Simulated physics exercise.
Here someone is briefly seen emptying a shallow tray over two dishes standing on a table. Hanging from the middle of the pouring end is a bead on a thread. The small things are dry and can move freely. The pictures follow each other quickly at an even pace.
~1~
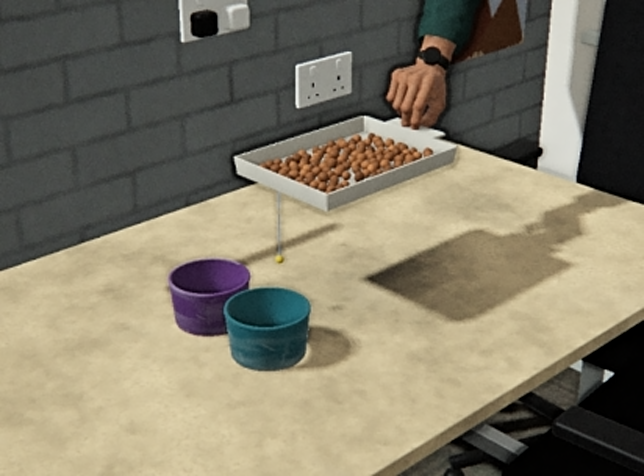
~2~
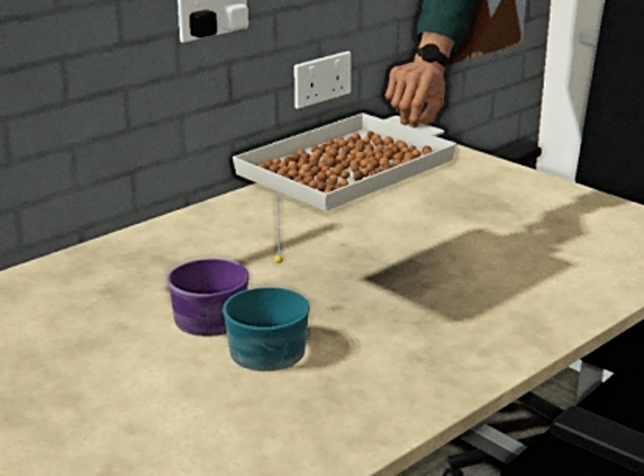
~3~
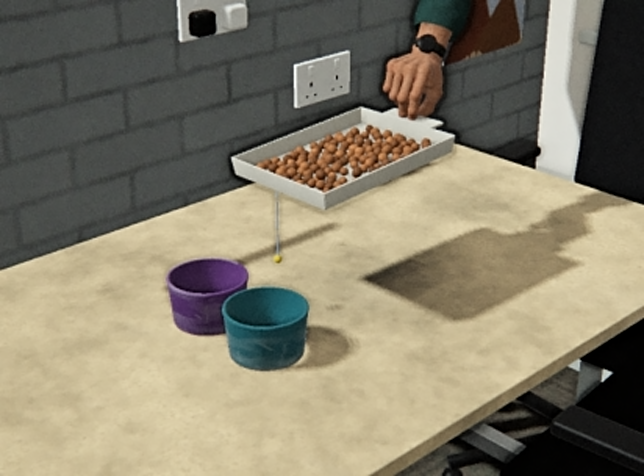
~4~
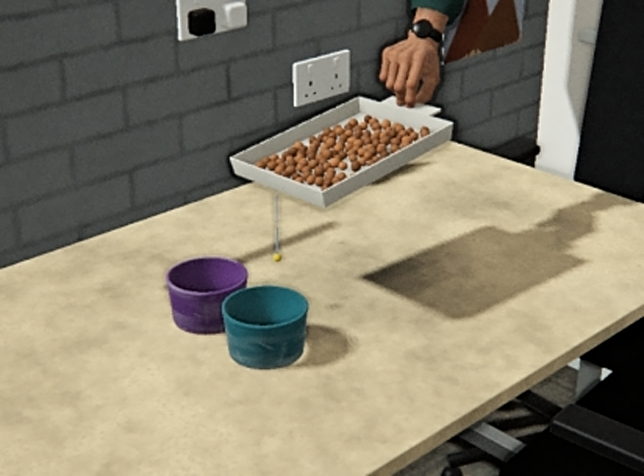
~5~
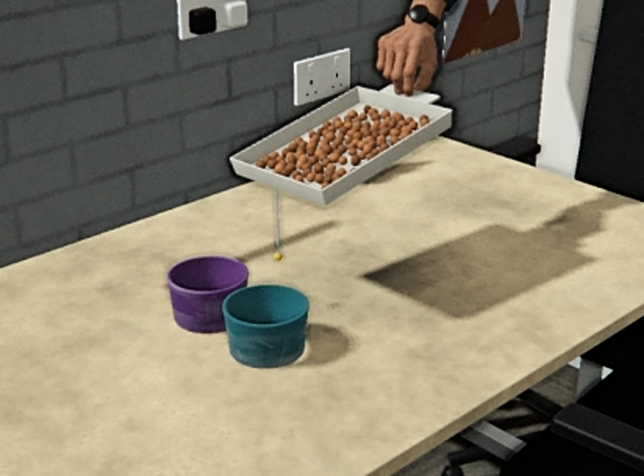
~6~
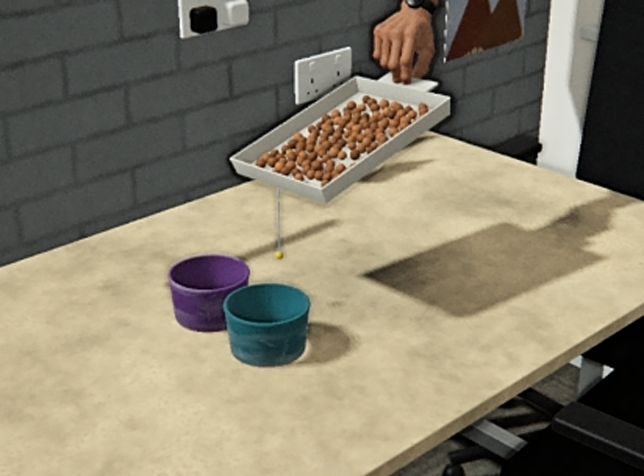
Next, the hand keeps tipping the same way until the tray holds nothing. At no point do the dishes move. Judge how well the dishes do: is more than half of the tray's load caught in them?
Yes, more than half is caught.
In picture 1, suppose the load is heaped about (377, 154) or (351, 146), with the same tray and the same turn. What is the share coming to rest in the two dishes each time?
Estimate: 60 % first, 70 % second.
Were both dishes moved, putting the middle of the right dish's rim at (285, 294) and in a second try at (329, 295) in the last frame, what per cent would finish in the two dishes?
It would be near 60 per cent first and near 10 per cent second.
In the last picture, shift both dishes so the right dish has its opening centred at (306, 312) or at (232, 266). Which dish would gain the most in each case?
Left side first, Right side second.
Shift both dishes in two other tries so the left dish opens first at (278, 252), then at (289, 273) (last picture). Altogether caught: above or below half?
Held in all, by try: A smaller portion, then a smaller portion.
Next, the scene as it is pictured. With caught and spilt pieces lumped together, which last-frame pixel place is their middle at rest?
Around (212, 310).
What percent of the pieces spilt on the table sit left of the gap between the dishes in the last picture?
Close to 70 per cent.
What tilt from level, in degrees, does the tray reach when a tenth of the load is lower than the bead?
At roughly 115°.
Just after the last frame, tray tipped steeply; every one on the tray.
A moment on, tray tipped right over; every one on the tray.
Further on, tray tipped past a quarter turn; about a tenth in the right dish; roughly two thirds in the left dish; roughly a quarter outside both.
When it is over, tray tipped past a quarter turn; about a tenth in the right dish; roughly two thirds in the left dish; roughly a quarter outside both.
